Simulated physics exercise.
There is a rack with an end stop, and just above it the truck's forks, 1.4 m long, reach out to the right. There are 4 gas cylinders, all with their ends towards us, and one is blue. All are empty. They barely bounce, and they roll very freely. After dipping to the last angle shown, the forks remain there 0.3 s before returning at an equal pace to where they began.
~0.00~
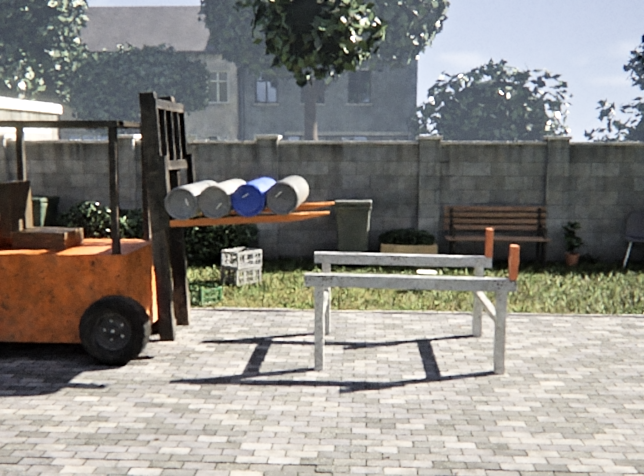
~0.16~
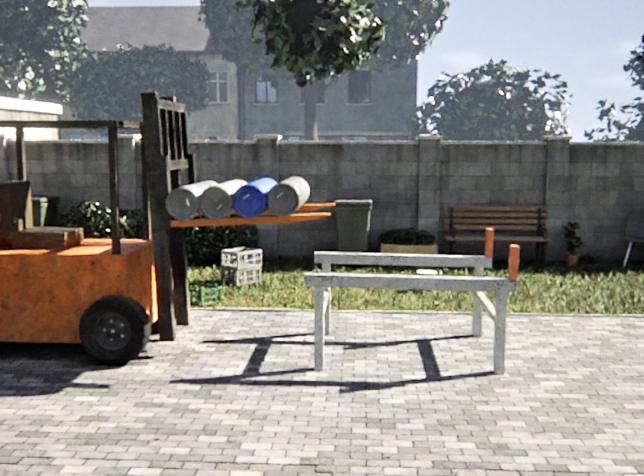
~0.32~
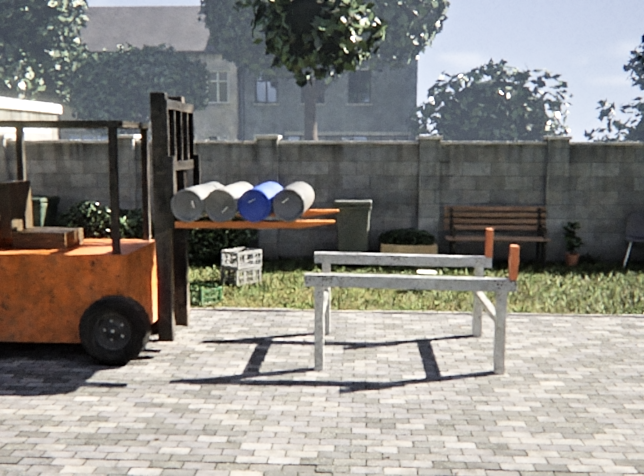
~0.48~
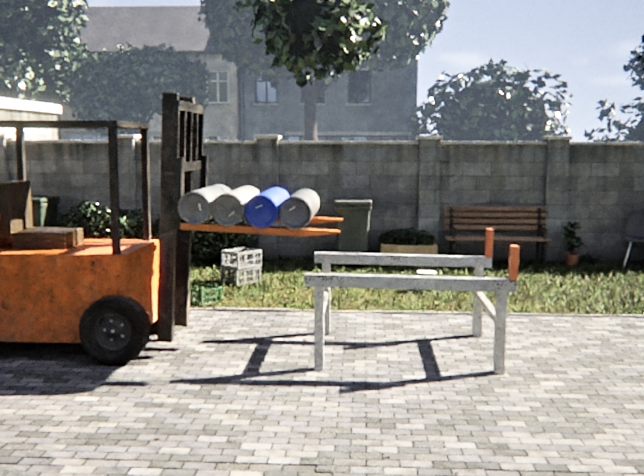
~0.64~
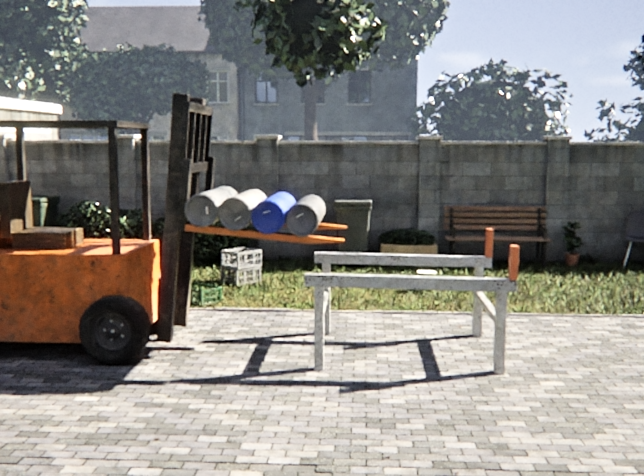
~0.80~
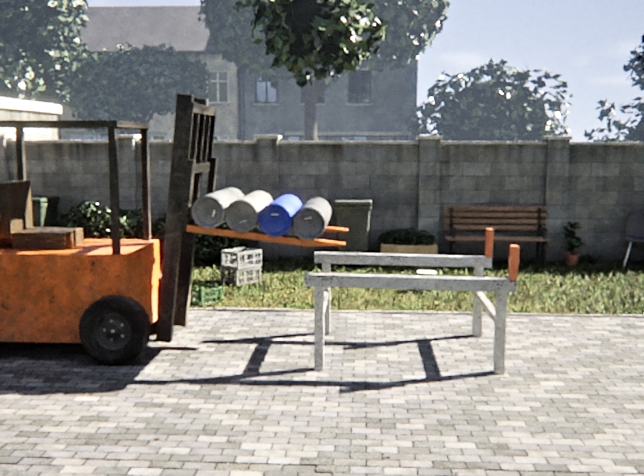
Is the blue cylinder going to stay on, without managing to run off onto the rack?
No, it comes off.
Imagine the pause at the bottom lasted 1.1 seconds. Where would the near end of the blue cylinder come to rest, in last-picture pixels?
It would finish close to (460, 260) in the last picture.
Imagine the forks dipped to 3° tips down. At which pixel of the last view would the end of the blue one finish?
I'd put it somewhere near (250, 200).
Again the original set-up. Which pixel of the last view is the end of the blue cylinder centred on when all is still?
(459, 262).
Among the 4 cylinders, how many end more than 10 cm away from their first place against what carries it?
The tally comes to 3.
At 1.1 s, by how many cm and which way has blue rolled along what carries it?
Shift of blue: 20, rightward.
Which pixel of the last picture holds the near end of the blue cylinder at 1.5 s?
Roughly at (315, 208) in the last picture.
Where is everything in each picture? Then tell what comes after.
In the first picture, blue (248, 200); forks 3° tips up; tips at (326, 213); 4 of the 4 lie directly on the forks.
In the second picture, blue (249, 201); forks 3° tips up.
In the third picture, blue (254, 206); forks 1° tips up.
In the fourth picture, blue (261, 212); forks 3° tips down; tips at (336, 232).
In the fifth picture, blue (268, 217); forks 5° tips down.
In the sixth picture, blue (275, 220); forks 6° tips down; tips at (342, 244).
By 1.1 s, blue is on the forks, 45 cm from the tips, rolling right; 0 gone from the forks.
By 1.5 s, blue is on the forks, 15 cm from the tips, rolling right; 1 gone from the forks.
By 1.9 s, blue is on the rack, 145 cm from the rack's far end, rolling right; 2 gone from the forks.
Finally (6.7 s), blue is on the rack, 50 cm from the rack's far end; 3 gone from the forks.
